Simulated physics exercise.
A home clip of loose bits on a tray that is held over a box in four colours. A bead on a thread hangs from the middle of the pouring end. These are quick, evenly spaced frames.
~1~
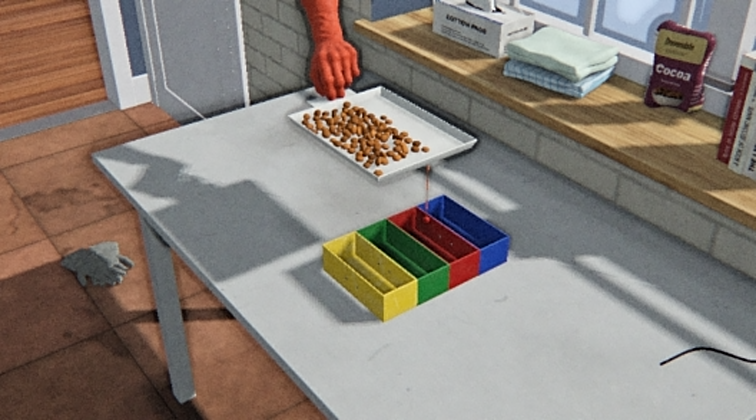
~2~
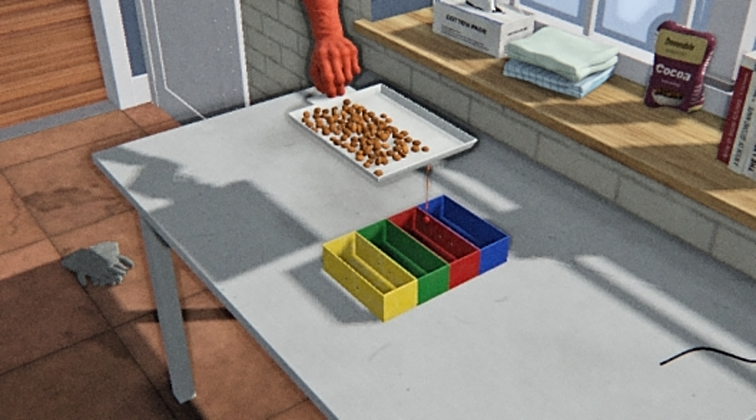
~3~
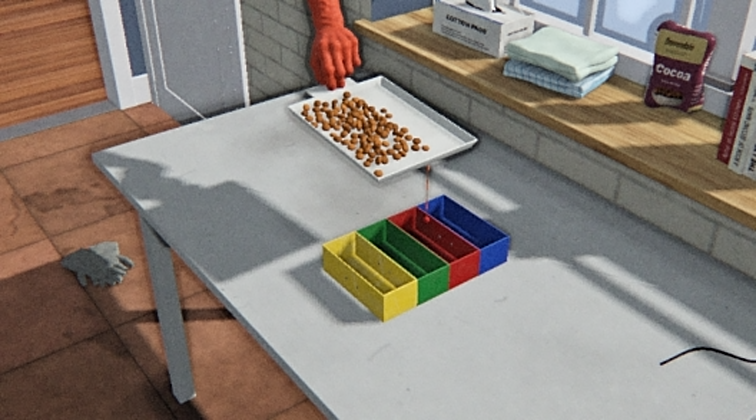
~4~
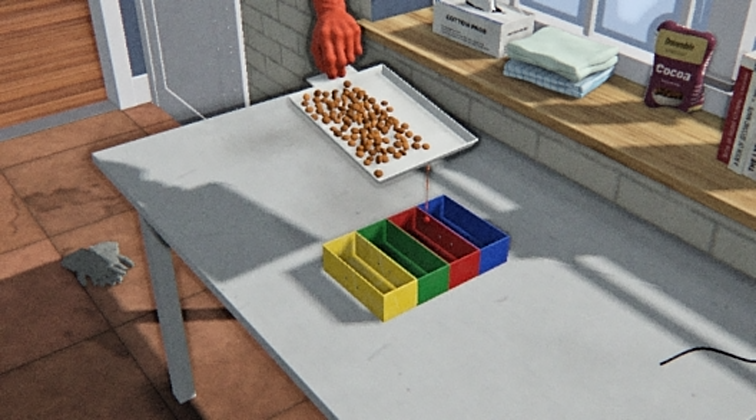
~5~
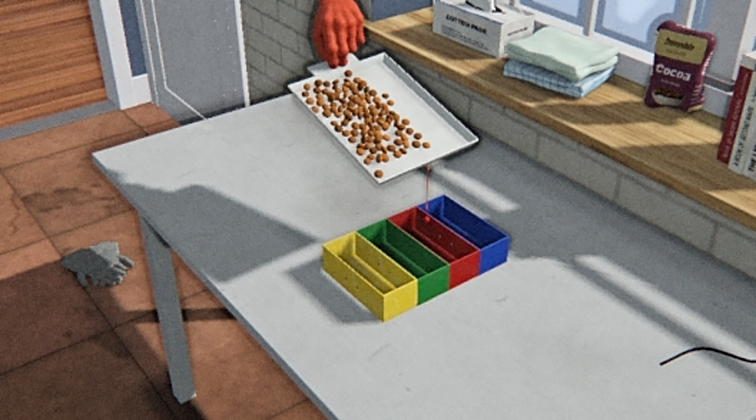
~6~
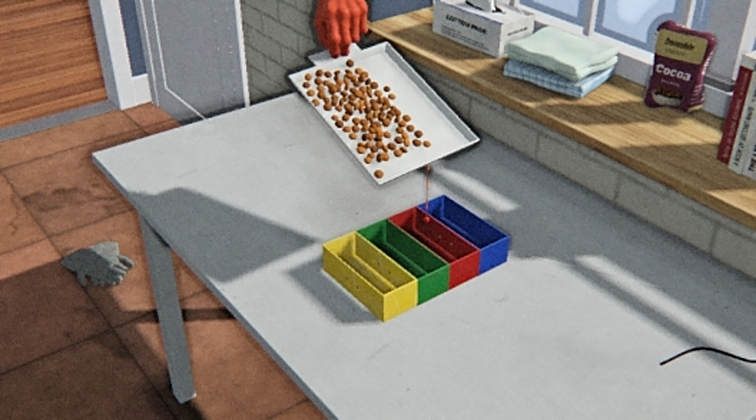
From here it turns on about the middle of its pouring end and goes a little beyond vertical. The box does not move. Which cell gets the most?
It favours the green compartment.
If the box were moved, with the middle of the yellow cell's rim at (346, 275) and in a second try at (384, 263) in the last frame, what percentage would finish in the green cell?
First some 40, then 40 per cent.
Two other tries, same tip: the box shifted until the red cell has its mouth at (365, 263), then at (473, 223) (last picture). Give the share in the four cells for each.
About 70 and 60 per cent.
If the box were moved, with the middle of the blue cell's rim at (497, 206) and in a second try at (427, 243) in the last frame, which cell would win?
The first try: Yellow. The second: The cell in red.
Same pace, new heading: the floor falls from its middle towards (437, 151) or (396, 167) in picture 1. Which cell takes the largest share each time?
At the first place that blue cell, at the second green.
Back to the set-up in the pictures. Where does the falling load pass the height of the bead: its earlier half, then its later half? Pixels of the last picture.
First near (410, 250), later near (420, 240).
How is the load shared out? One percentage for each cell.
About: Yellow cell 20, green cell 50, red cell 20, blue cell 0 per cent.
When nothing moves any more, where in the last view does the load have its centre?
At about (418, 280).
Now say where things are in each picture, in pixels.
The first picture shows corners of the pouring end near (379, 174) and (471, 139), level; middle of the load near (359, 133), bits of cat kibble; bead on its thread near (426, 220); yellow cell near (400, 298); green cell near (433, 283); red cell near (464, 268); blue cell near (494, 253).
The second picture shows corners of the pouring end near (379, 175) and (471, 139), level; middle of the load near (359, 131).
The third picture shows corners of the pouring end near (379, 176) and (472, 139), tipped barely, lowest at the left corner; middle of the load near (359, 127).
The fourth picture shows corners of the pouring end near (380, 177) and (472, 139), tipped a little, lowest at the left corner; middle of the load near (359, 121).
The fifth picture shows corners of the pouring end near (380, 178) and (473, 139), tipped clearly, lowest at the left corner; middle of the load near (360, 115).
The sixth picture shows corners of the pouring end near (380, 180) and (473, 138), tipped clearly, lowest at the left corner; middle of the load near (361, 110); yellow cell near (400, 298); green cell near (433, 283); red cell near (464, 268); blue cell near (494, 253).
Shortly afterwards, tray tipped steeply; the bulk on the tray; only a few in the green cell; a little falling or outside the box.
Next, tray tipped past a quarter turn; near half in the green cell; near a quarter in the yellow cell; near a quarter in the red cell; a little in the blue cell; a little falling or outside the box.
Some moments later, tray tipped past a quarter turn; near half in the green cell; near a quarter in the yellow cell; near a quarter in the red cell; a little in the blue cell; a little falling or outside the box.
In the end, tray tipped past a quarter turn; near half in the green cell; near a quarter in the yellow cell; near a quarter in the red cell; a little in the blue cell; a little outside the box.
